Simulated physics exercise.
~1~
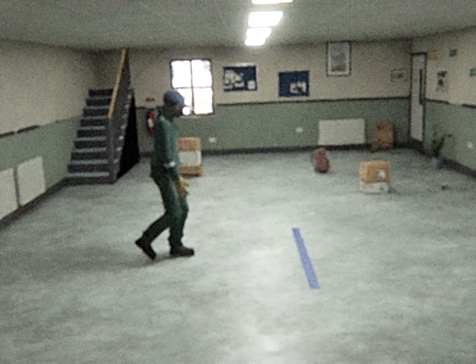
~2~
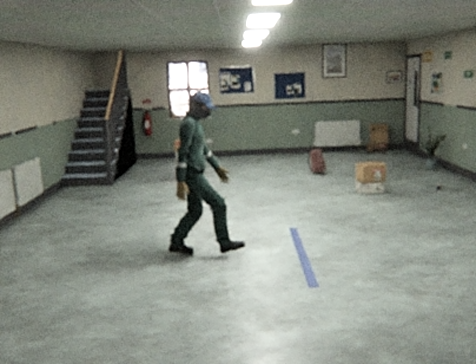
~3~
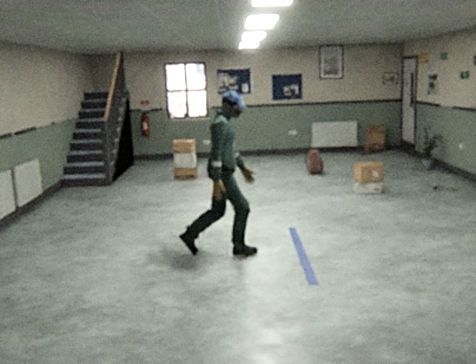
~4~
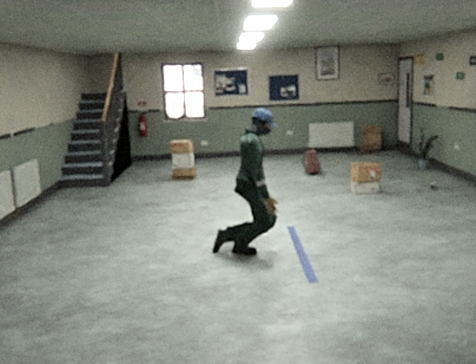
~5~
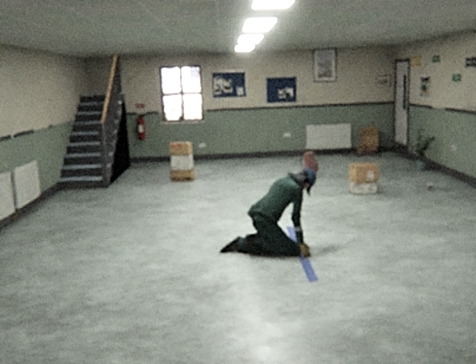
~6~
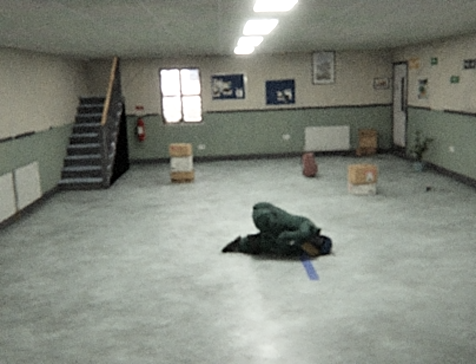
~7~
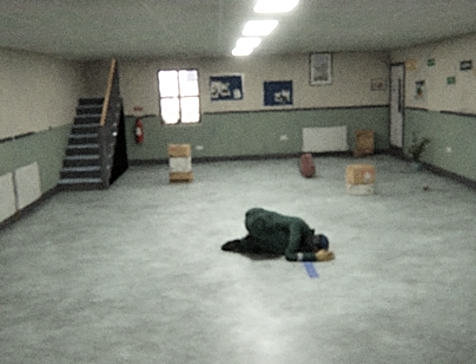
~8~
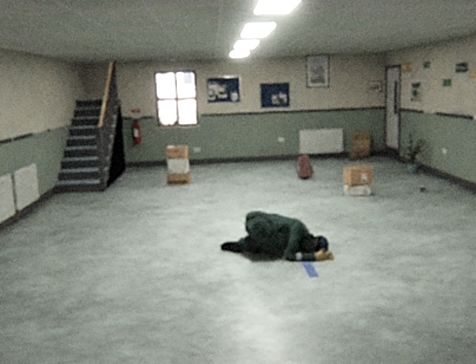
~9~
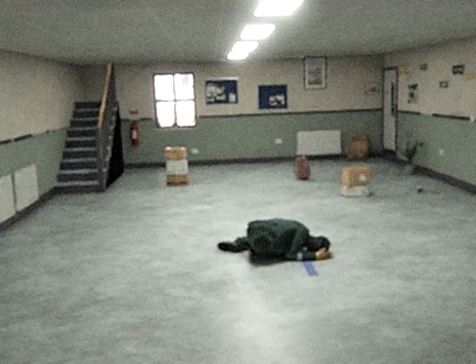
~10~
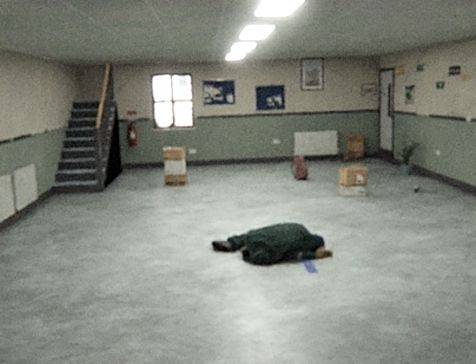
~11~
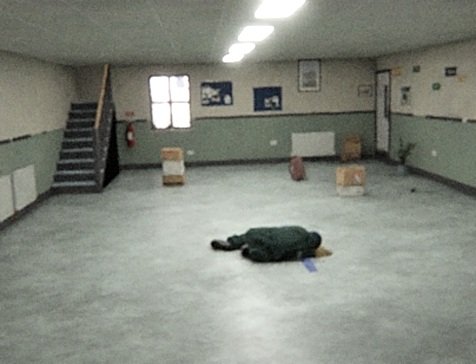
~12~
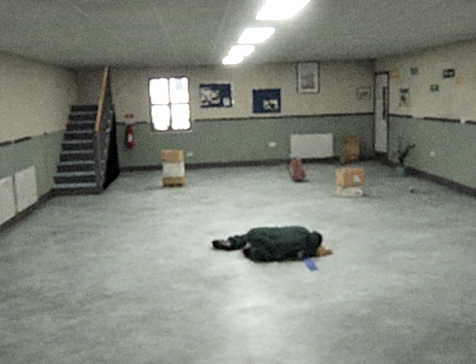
We see a person in dark green clothes and a blue cap walk right across a large room toward blue tape on the floor, drop to the knees, and fold forward, ending lying still with the head over the tape and the chest and hips short of it.
